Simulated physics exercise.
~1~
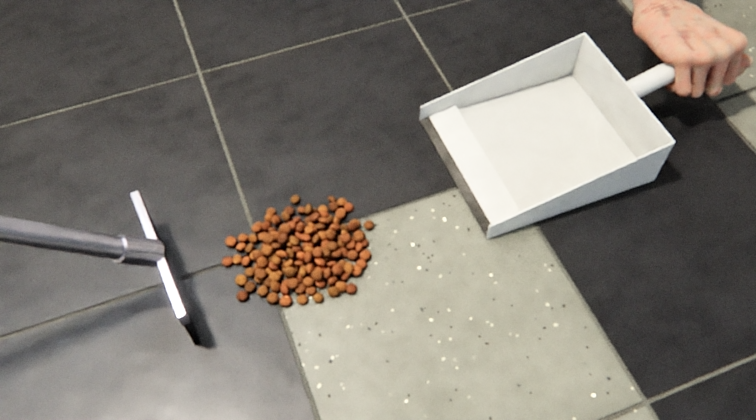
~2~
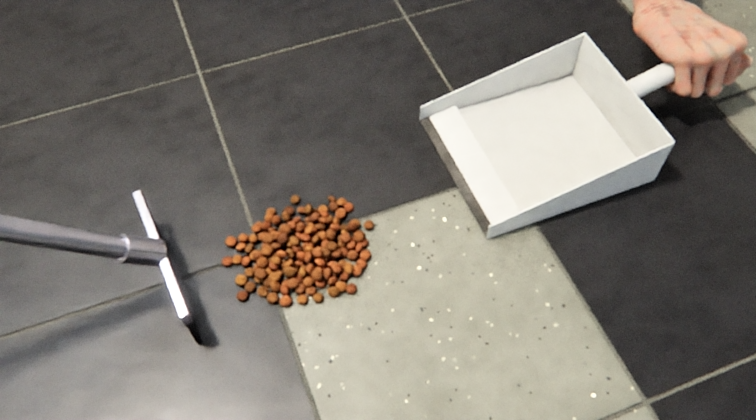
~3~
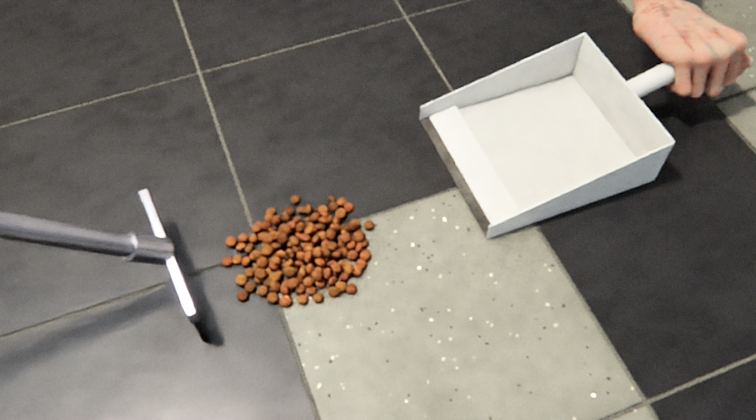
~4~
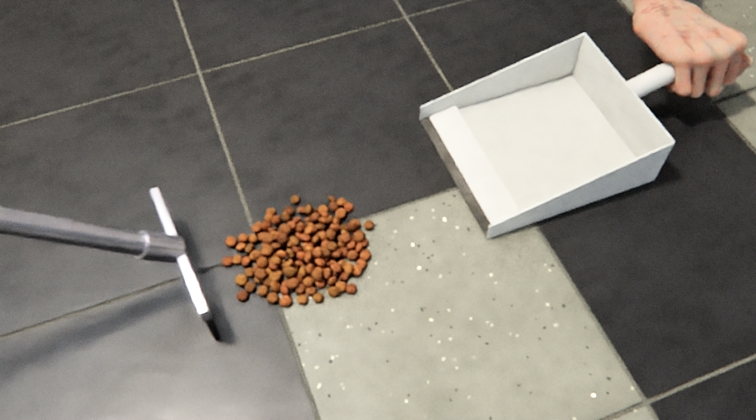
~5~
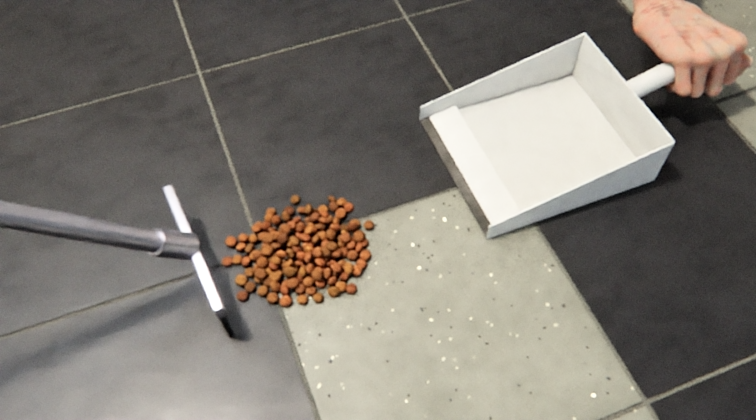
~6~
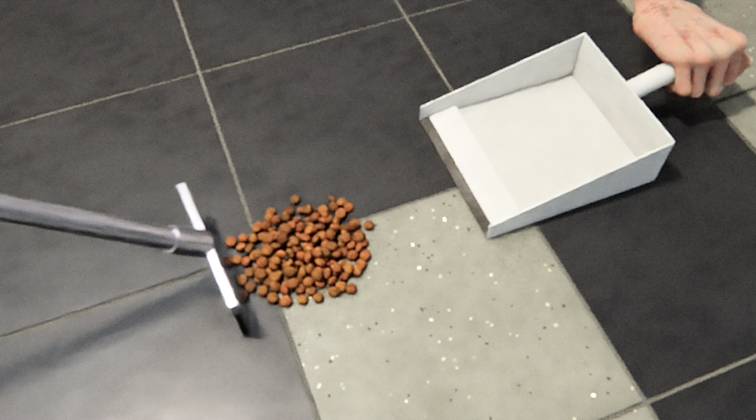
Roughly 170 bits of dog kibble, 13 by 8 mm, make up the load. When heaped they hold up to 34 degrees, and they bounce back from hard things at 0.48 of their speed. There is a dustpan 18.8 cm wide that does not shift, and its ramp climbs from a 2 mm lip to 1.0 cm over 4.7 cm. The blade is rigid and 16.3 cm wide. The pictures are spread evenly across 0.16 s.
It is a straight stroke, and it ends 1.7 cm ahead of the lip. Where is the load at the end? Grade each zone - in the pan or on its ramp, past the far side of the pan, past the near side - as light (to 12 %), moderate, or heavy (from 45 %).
Pan - moderate, far side - light, near side - moderate.
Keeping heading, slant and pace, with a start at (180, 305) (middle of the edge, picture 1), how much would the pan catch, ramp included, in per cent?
Something close to 15 percent.
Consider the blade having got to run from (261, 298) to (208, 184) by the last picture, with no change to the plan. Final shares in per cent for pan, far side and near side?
Split: Pan = 40, far = 0, near = 20.
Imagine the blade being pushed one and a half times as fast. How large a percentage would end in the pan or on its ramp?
Then around 30 per cent.
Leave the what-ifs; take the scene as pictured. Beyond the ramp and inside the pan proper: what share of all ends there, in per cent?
About 0 %.
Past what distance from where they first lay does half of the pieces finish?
That distance is close to 20 cm.
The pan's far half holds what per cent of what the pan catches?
About 10 percent of it.
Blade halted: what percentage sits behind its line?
Some 15 percent, give or take.
Then, 0.30 s after the last picture, middle of the blade 16 cm from the lip; 0 % over the lip, far side 0 %, near side 15 %.
Then, 0.49 s after the last picture, middle of the blade 8 cm from the lip; 0 % over the lip, far side 0 %, near side 20 %.
Then, 0.81 s after the last picture, middle of the blade 2 cm from the lip; 30 % over the lip, far side 0 %, near side 25 %.
In the end, pan 30 %, far side 0 %, near side 25 %, in front of the lip or behind the blade 50 %.
